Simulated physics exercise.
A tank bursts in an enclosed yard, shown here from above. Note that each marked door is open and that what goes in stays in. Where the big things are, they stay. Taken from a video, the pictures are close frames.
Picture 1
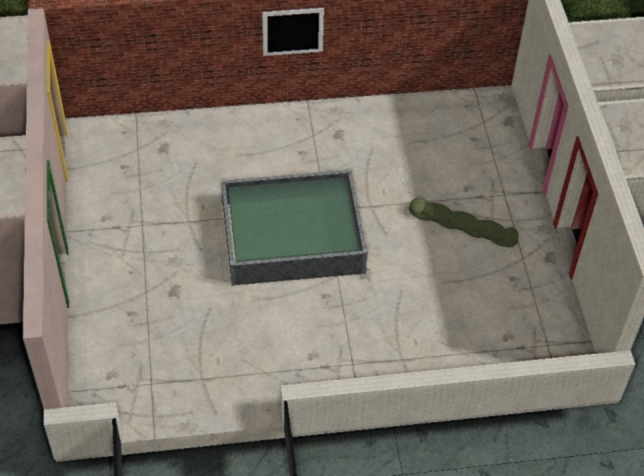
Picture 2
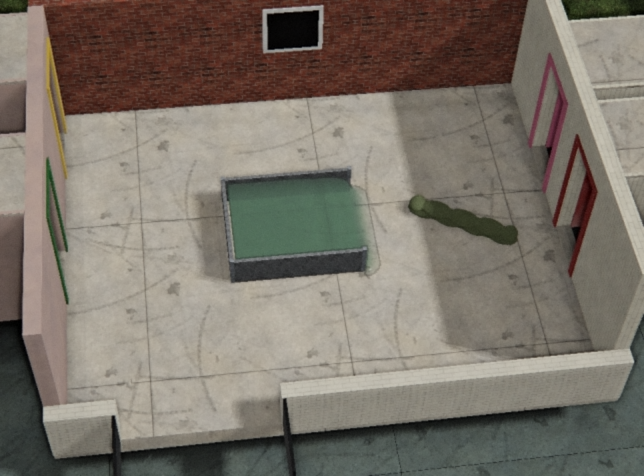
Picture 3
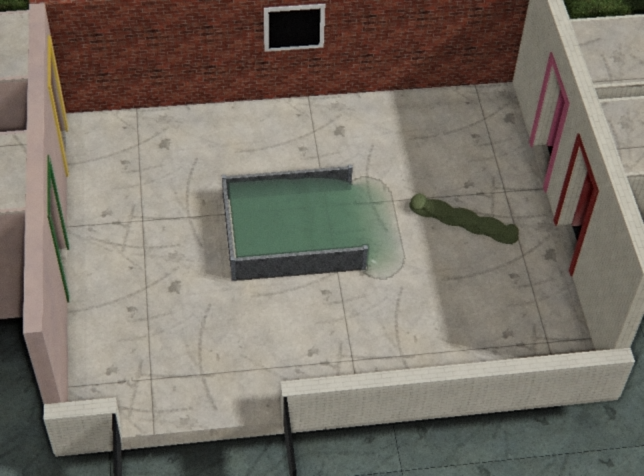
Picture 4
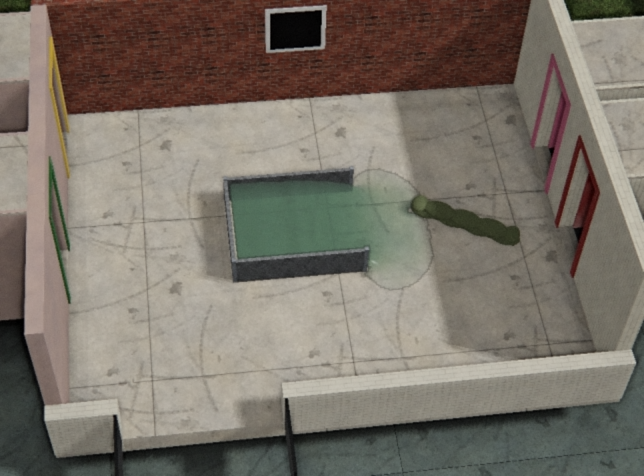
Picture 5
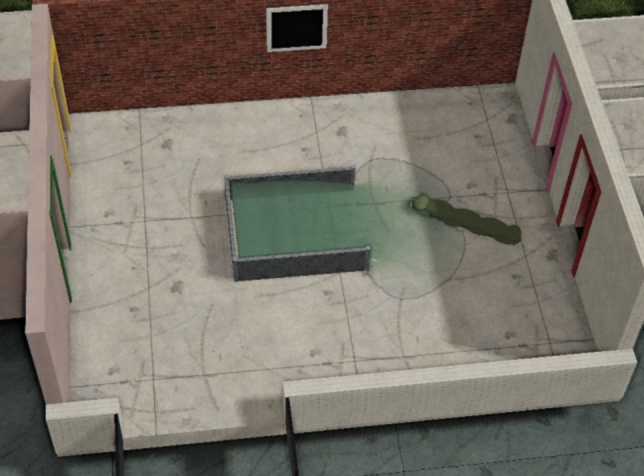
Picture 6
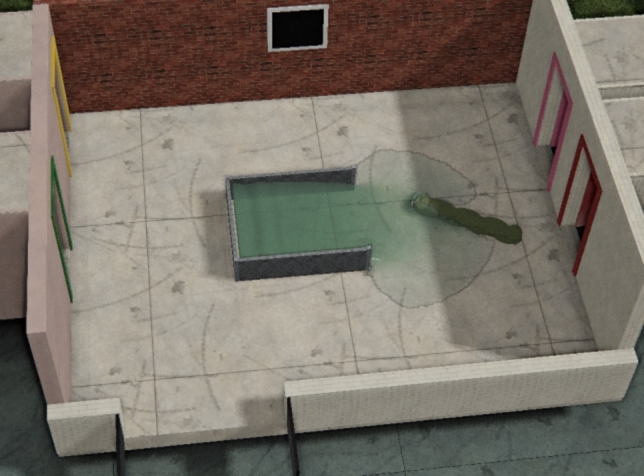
A tank of green water stood in a walled yard until its right side opened, and the water poured out, spreading rightward across the pale floor in a rounded sheet around a long green shape.
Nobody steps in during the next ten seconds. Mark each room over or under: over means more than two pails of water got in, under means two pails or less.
Pink door: Over, green door: Under, red door: Over, yellow door: Under.
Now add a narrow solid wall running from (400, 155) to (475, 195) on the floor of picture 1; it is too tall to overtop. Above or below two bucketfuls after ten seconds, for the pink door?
Reading for pink: It gets too little.
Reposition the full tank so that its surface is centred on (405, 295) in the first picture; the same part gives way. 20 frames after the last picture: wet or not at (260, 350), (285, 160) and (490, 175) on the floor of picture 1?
In the order asked: Not reached, not reached, reached by the flood.
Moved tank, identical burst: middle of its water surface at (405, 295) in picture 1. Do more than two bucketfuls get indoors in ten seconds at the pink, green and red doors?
I'd say the pink door stops short, the green door stops short and the red door overshoots.
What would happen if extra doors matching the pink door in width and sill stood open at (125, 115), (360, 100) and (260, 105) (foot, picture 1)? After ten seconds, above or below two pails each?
Result, in listed order - doesn't reach the limit, doesn't reach the limit, doesn't reach the limit.
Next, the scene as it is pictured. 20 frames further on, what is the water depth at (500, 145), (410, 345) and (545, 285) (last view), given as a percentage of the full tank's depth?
Going in order, roughly 6, 0 and 10 %.
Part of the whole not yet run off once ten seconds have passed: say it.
Roughly 88 percent.
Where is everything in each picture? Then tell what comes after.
Still water in the tank at (293, 219), in the first picture.
Water pours out at (354, 222) and has run to (371, 270), in the second picture.
The front is at (384, 274), out from the gap at (355, 222), in the third picture.
Water pours out at (356, 225) and has run to (409, 280), in the fourth picture.
The front is at (458, 253), out from the gap at (357, 224), in the fifth picture.
Water pours out at (358, 224) and has run to (486, 244), in the sixth picture.
A moment on, water covers 20 % of the floor; the pink door wet at the sill, nothing in, the green door not reached, the red door wet at the sill, nothing in, the yellow door not reached.
Next, water covers 30 % of the floor; the pink door under two buckets in, the green door not reached, the red door under two buckets in, the yellow door not reached.
Then, water covers 35 % of the floor; the pink door under two buckets in, the green door not reached, the red door over two buckets in, the yellow door not reached.
Later, water covers 50 % of the floor; the pink door over two buckets in, the green door not reached, the red door over two buckets in, the yellow door not reached.
In the end, water covers 75 % of the floor; the pink door over two buckets in, the green door wet at the sill, nothing in, the red door far over two buckets in, the yellow door not reached.
